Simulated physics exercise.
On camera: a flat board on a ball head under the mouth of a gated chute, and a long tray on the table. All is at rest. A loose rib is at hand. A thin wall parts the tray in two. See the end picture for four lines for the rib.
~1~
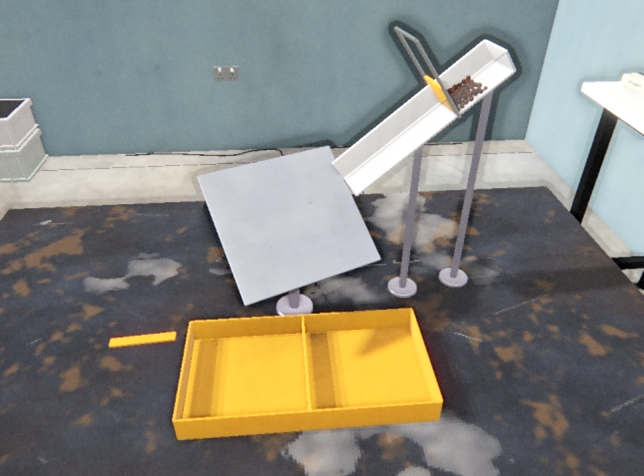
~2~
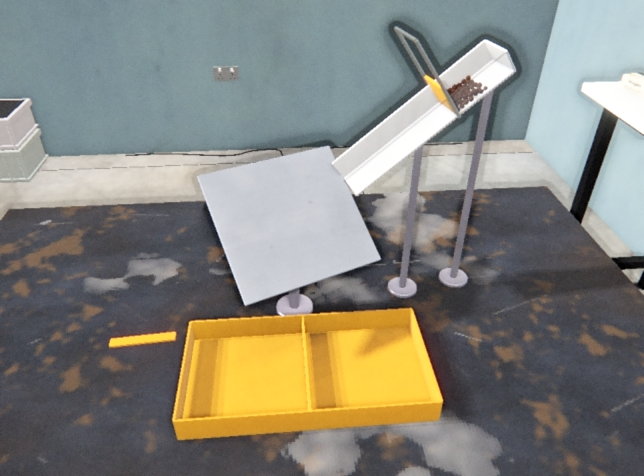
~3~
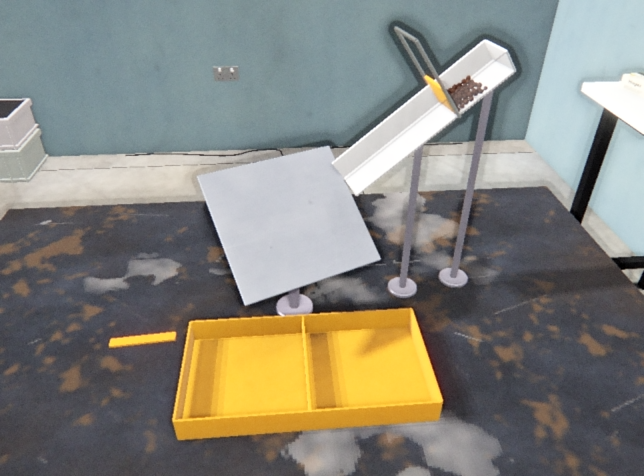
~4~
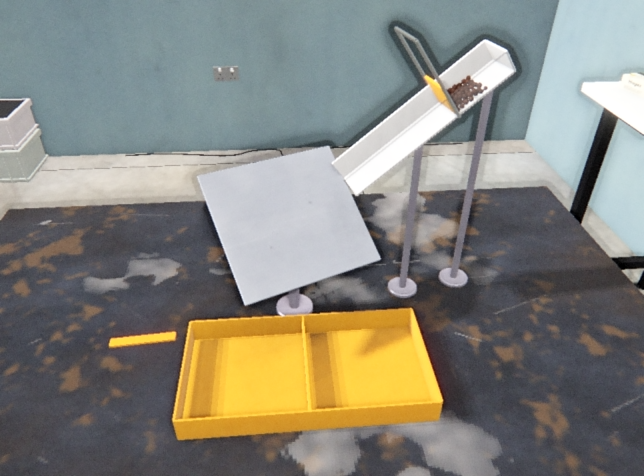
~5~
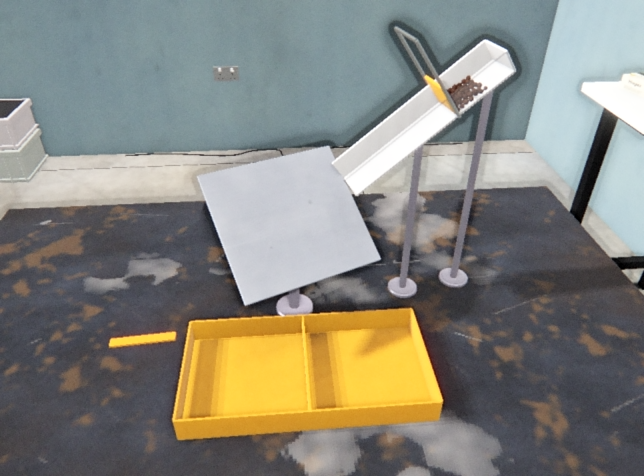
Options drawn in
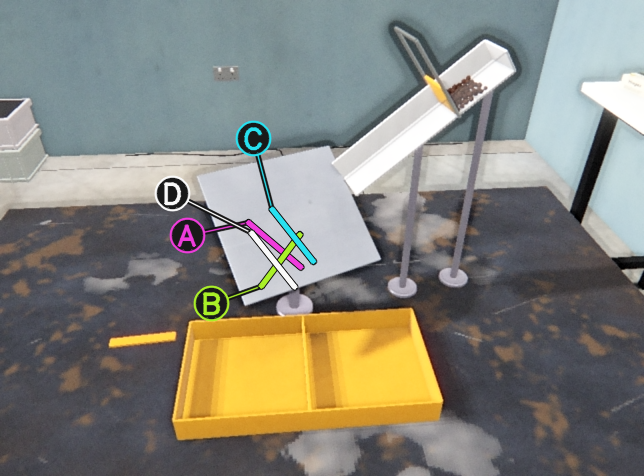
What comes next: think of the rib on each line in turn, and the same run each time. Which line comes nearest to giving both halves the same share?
Line B does it best.
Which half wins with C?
The right half.
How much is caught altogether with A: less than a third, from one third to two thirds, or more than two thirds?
More than two thirds.
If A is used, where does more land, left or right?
More lands on the right.
On the marked copy, line A from (248, 222) to (300, 267); line B from (299, 234) to (261, 286); line C from (272, 209) to (313, 261); line D from (251, 232) to (294, 287).
With A, of what is caught, a small share in the left half, all but a few in the right.
With B, of what is caught, close to half in the left half, close to half in the right.
With C, of what is caught, only a few in the left half, all but a few in the right.
With D, of what is caught, a small share in the left half, all but a few in the right.
